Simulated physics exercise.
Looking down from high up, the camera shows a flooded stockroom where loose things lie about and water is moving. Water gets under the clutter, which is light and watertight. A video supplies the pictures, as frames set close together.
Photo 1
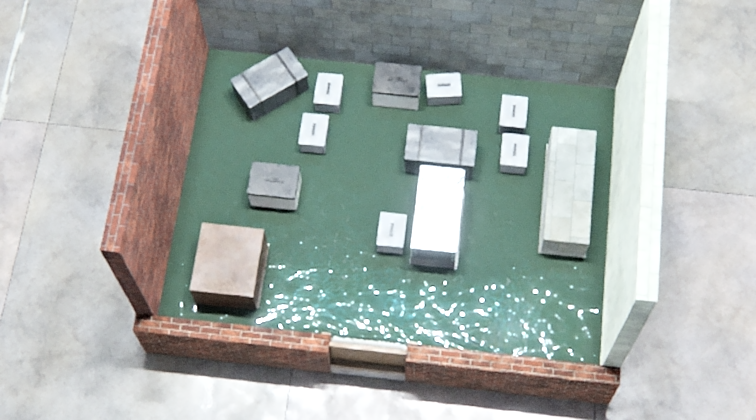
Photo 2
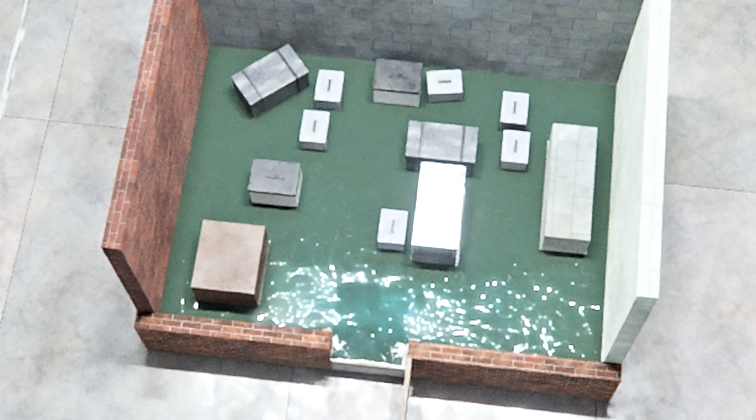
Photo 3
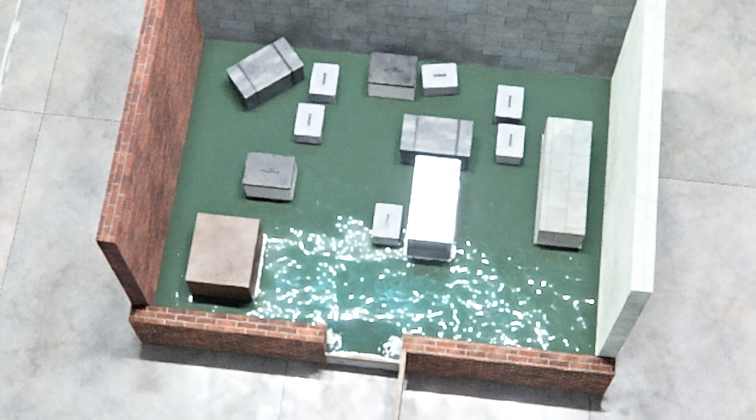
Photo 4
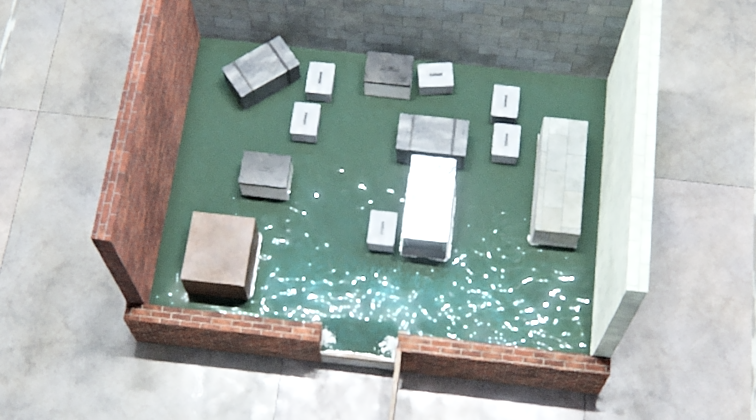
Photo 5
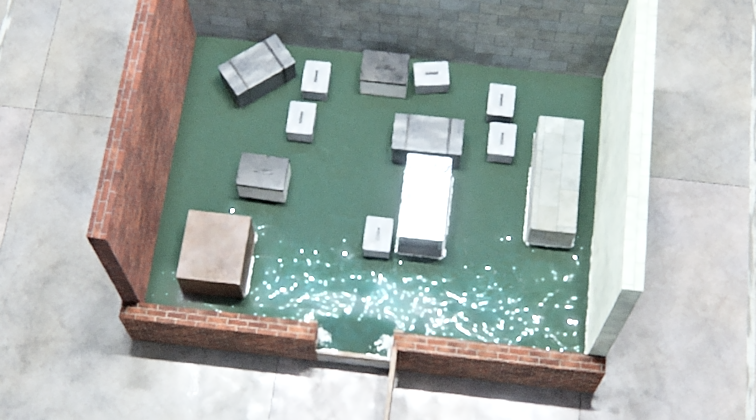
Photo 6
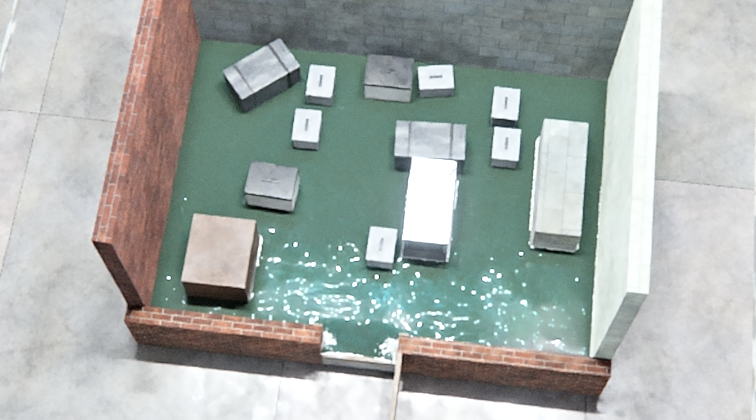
The video shows a high view of a walled, flooded room with scattered gray, white and brown boxes as a panel in the front brick wall opens and rippling water spreads near the gap, while the boxes shift only slightly.
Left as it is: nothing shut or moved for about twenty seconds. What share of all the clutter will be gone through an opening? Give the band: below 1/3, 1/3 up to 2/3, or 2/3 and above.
The portion will probably fail to reach a third.
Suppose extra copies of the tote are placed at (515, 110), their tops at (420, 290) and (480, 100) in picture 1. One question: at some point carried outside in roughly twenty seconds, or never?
Escapes, remains.
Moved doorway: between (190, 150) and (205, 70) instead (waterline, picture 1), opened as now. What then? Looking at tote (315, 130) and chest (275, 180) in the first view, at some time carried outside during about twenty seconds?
One after the other: Escaped, escaped.
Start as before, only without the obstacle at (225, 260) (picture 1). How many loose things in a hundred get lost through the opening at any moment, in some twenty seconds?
20 %.
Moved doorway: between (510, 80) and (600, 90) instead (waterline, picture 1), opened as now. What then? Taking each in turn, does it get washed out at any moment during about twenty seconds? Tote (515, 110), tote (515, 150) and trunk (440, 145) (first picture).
Taken in turn, the first item is flushed away, the second is flushed away and the last is flushed away.
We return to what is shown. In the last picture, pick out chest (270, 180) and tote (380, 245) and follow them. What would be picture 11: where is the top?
Approximately (282, 205) for one and (375, 298) for the other.
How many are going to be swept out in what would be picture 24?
Tally: 1.
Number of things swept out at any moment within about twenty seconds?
That adds up to 3.
A moment on, 0 of 10 are out; 10 afloat.
Next, 1 of 10 are out; 9 afloat.
Later, 2 of 10 are out; 8 afloat.
In the end, 3 of 10 are out; 7 afloat.
